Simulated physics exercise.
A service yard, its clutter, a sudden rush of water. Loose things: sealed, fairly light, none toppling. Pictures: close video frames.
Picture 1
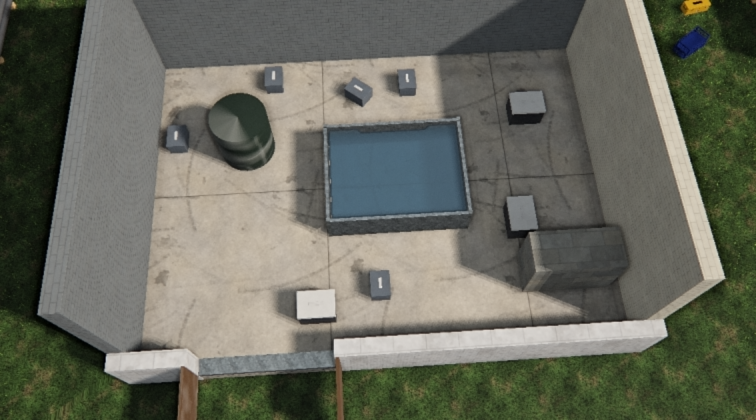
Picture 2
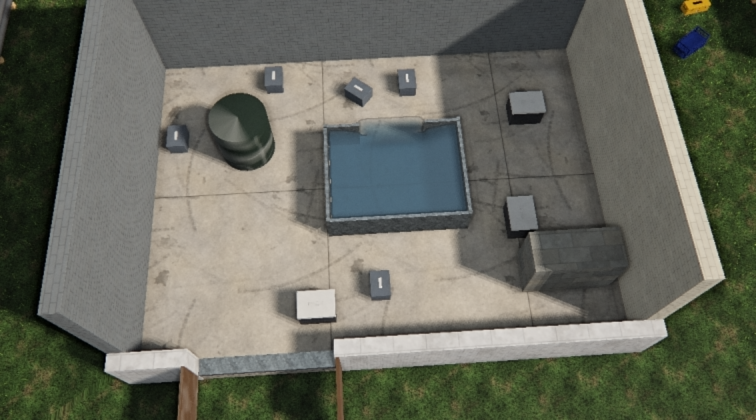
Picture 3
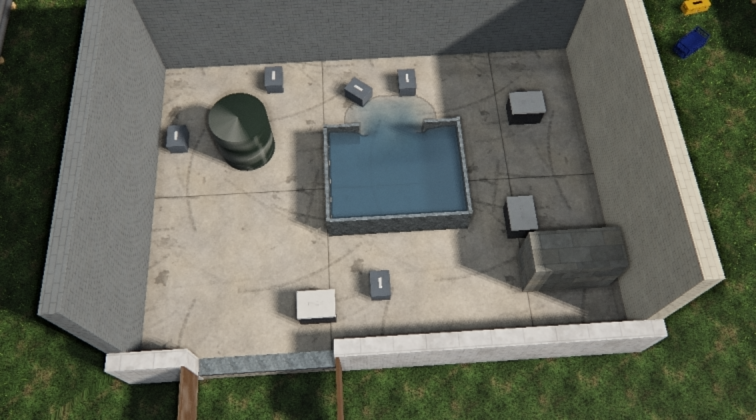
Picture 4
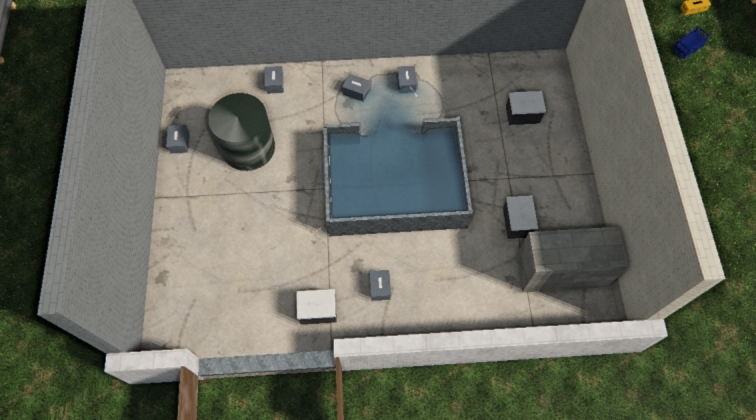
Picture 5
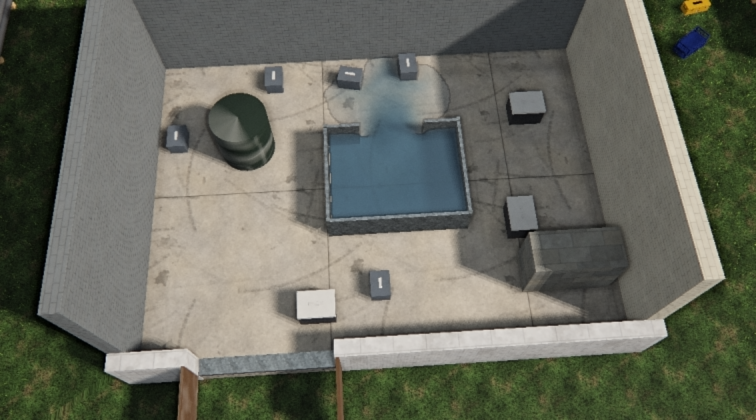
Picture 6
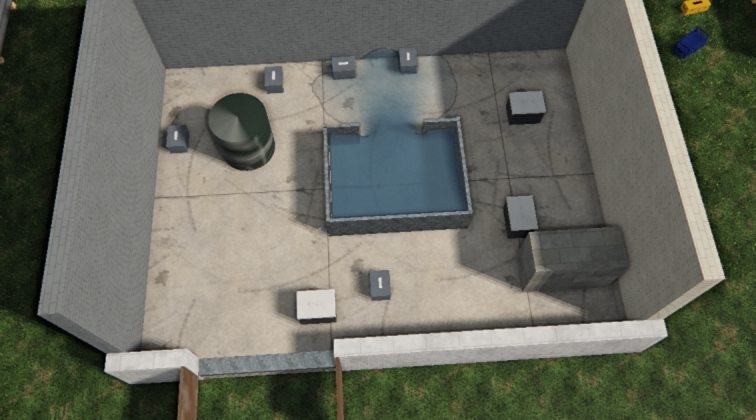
Water pouring through a gap in the pool's back wall, spreading across a walled yard and pushing two small grey boxes backward.
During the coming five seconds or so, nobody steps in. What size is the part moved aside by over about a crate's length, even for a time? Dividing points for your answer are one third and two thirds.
Answer: A share between one and two thirds.
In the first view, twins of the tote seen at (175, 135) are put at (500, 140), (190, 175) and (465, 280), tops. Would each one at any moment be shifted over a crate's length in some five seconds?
Results - 1: Doesn't go far; 2: Ends up far away; 3: Doesn't go far.
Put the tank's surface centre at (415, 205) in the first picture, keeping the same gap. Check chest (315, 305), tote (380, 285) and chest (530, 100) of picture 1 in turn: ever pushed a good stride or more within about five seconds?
Taking them in order, fell short, fell short, fell short.
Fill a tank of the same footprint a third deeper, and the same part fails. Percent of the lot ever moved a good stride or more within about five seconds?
Close to 50 %.
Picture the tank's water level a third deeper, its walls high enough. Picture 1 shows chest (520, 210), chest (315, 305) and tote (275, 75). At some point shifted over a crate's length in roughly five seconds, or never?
Order as given: Not past it; not past it; displaced that much.
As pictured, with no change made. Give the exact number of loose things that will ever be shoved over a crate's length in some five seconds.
The count is 4.
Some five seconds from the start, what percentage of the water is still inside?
100 in a hundred.
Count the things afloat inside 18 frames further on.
Number: 2.
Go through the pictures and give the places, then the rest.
In the first picture, a tote at (358, 88), on the bottom; a tote at (407, 78) rests on the ground; 0 of 8 have shifted.
In the second picture, a tote at (358, 88), on the bottom; a tote at (407, 78) rests on the ground; 0 of 8 have shifted.
In the third picture, a tote at (358, 88) rests on the ground; a tote at (407, 78), on the bottom; 0 of 8 have shifted.
In the fourth picture, a tote at (356, 84), on the bottom, close to its start; a tote at (407, 75) rests on the ground, close to its start; 2 of 8 have shifted.
In the fifth picture, a tote at (350, 74) rests on the ground, a stride from its start; a tote at (408, 63) rests on the ground, a stride from its start; 2 of 8 have shifted.
In the sixth picture, a tote at (344, 64), on the bottom, a stride from its start; a tote at (408, 57), on the bottom, a stride from its start; 2 of 8 have shifted.
A moment on, 1 of 8 are well off their spots; 2 afloat.
Next, 3 of 8 are well off their spots; 2 afloat.
Later, 3 of 8 are well off their spots; 2 afloat.
In the end, 4 of 8 are well off their spots, and 4 have been at some point; 1 afloat.
